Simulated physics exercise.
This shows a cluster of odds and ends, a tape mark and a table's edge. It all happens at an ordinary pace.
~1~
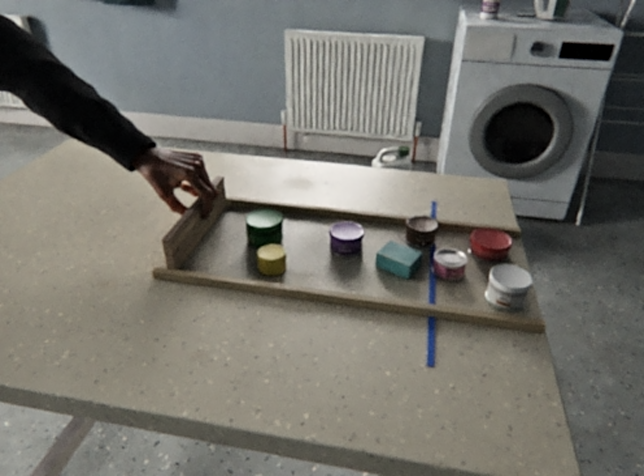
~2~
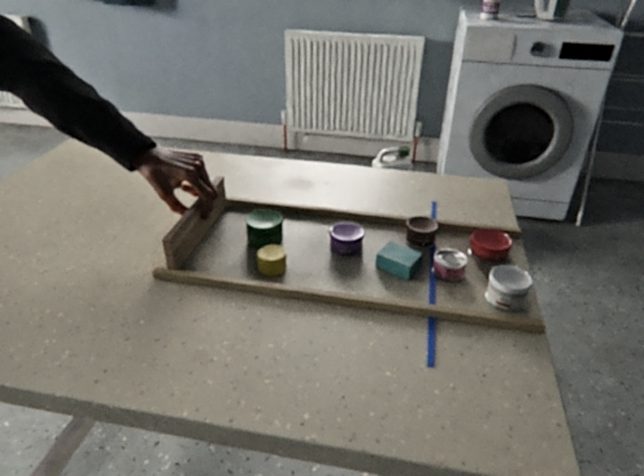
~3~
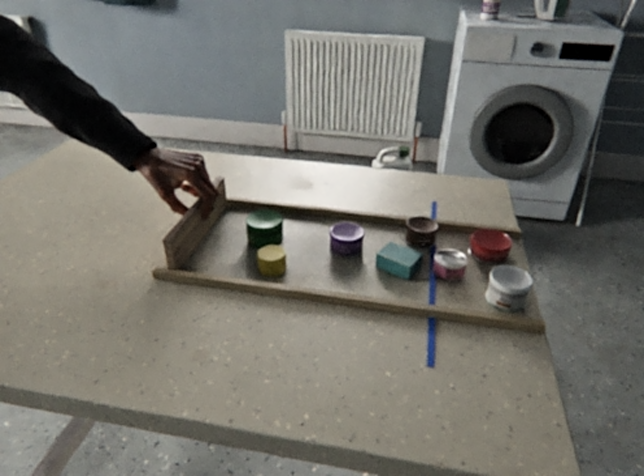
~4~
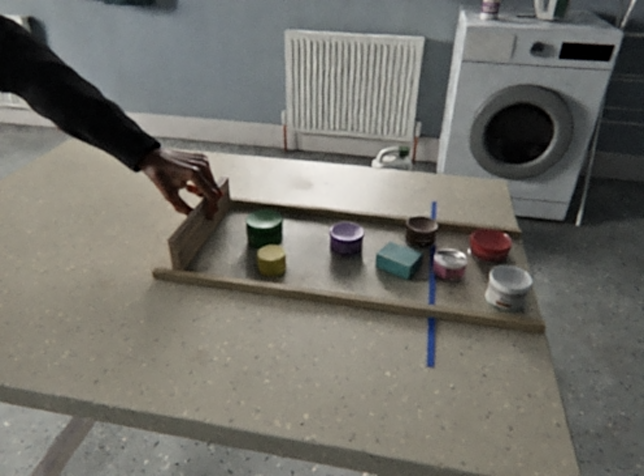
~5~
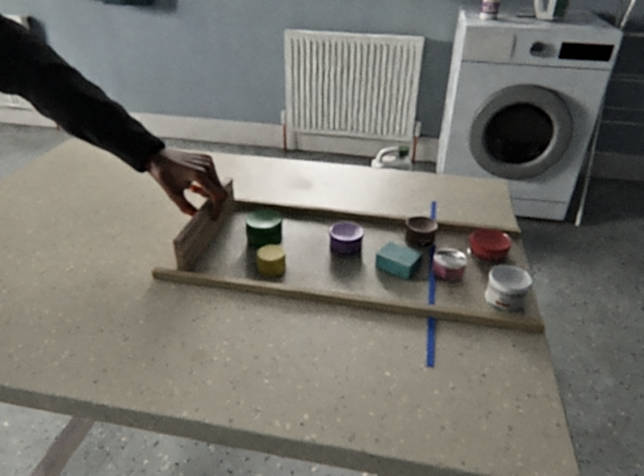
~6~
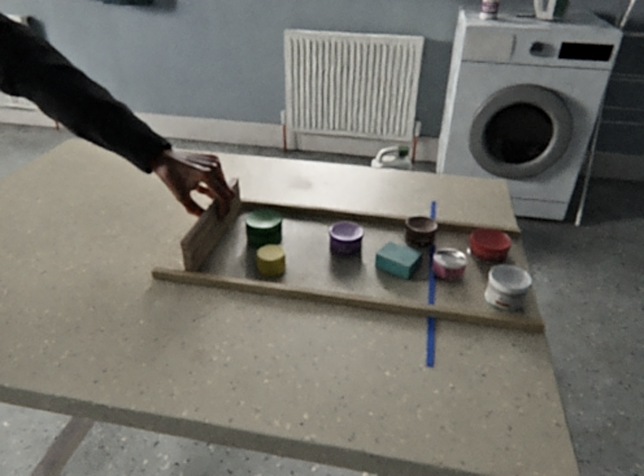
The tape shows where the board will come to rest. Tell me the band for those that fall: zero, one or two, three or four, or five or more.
As it turns out, the number that fall off is zero.
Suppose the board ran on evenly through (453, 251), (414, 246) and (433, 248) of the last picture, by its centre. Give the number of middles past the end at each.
The counts: 1, 0 and 0.
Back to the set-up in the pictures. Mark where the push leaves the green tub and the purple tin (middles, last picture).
The green tub stops around (453, 248); the purple tin around (487, 247).
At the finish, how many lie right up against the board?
The number is 3.
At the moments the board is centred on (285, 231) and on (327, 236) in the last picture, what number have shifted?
First 2, then 4.
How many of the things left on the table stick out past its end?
It comes to 1.
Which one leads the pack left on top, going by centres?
Foremost is the red tin.
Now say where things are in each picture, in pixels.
In the first frame, white pot (508, 288); red tin (490, 246); pink tin (449, 265); board (198, 220); tape (433, 265).
In the second frame, red tin (490, 246); brown pot (421, 232).
In the third frame, pink tin (449, 265); turquoise block (399, 260).
In the fourth frame, white pot (508, 289); board (203, 221).
In the fifth frame, red tin (489, 246); purple tin (346, 240).
In the sixth frame, white pot (508, 288); red tin (489, 246); pink tin (449, 265); board (215, 222); tape (432, 265).
Soon after, none off yet; white pot at rest near (508, 288); red tin at rest near (489, 246); pink tin at rest near (449, 265).
After that, none off yet; white pot at rest near (508, 288); red tin at rest near (489, 246); pink tin moving near (456, 267).
In the end, the number that fall off is zero.
